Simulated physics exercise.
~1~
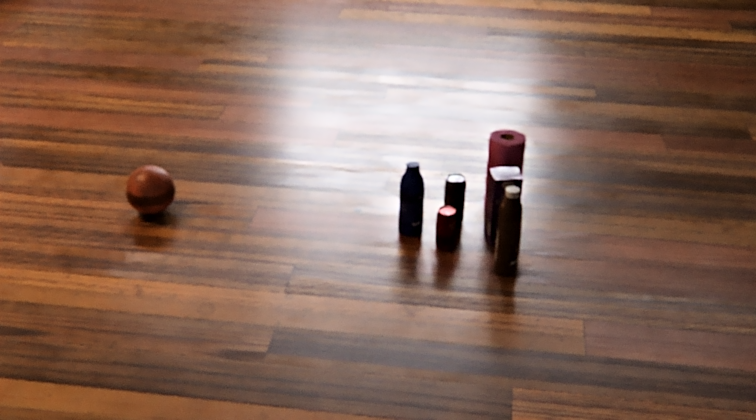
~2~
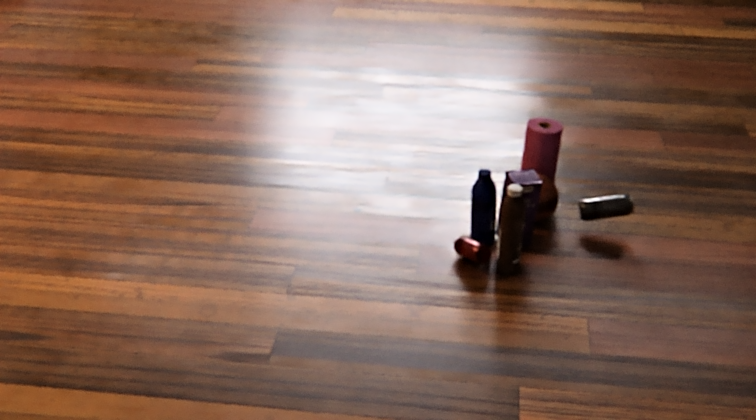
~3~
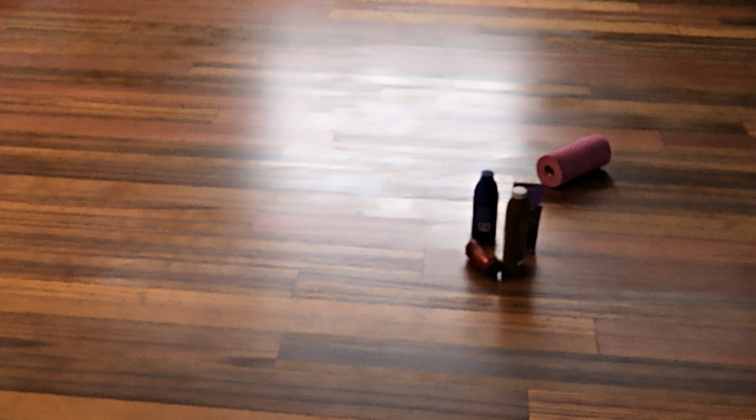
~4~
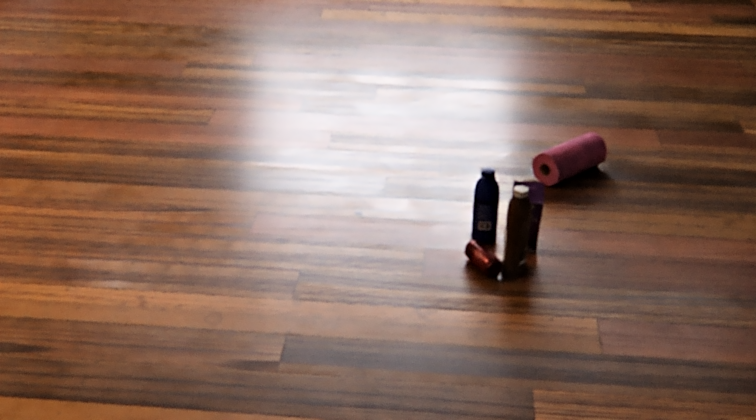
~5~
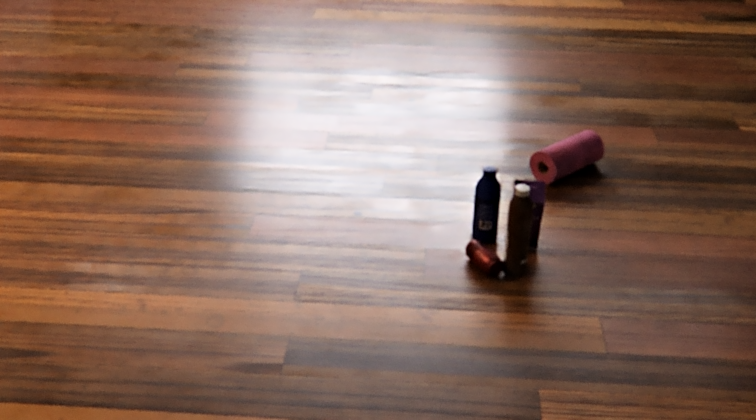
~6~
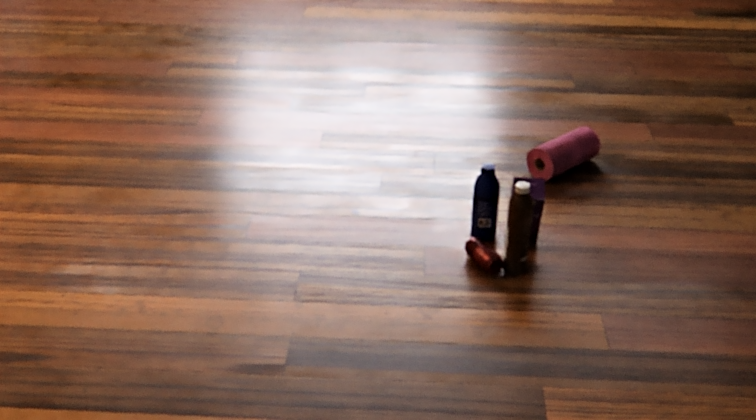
An orange-brown ball rolls from the left across a glossy wooden floor, seen from above at an angle, toward a small cluster on the right. The group holds a dark blue bottle, a brown bottle, a short red can, a grey can, a purple carton and a tall pink roll behind. The ball runs in among them, tipping the red can and sending the grey can off to the right. The pink roll then topples onto its side, while ball and grey can pass out of sight. Finally both bottles and the carton stand close together, with the red can lying in front.
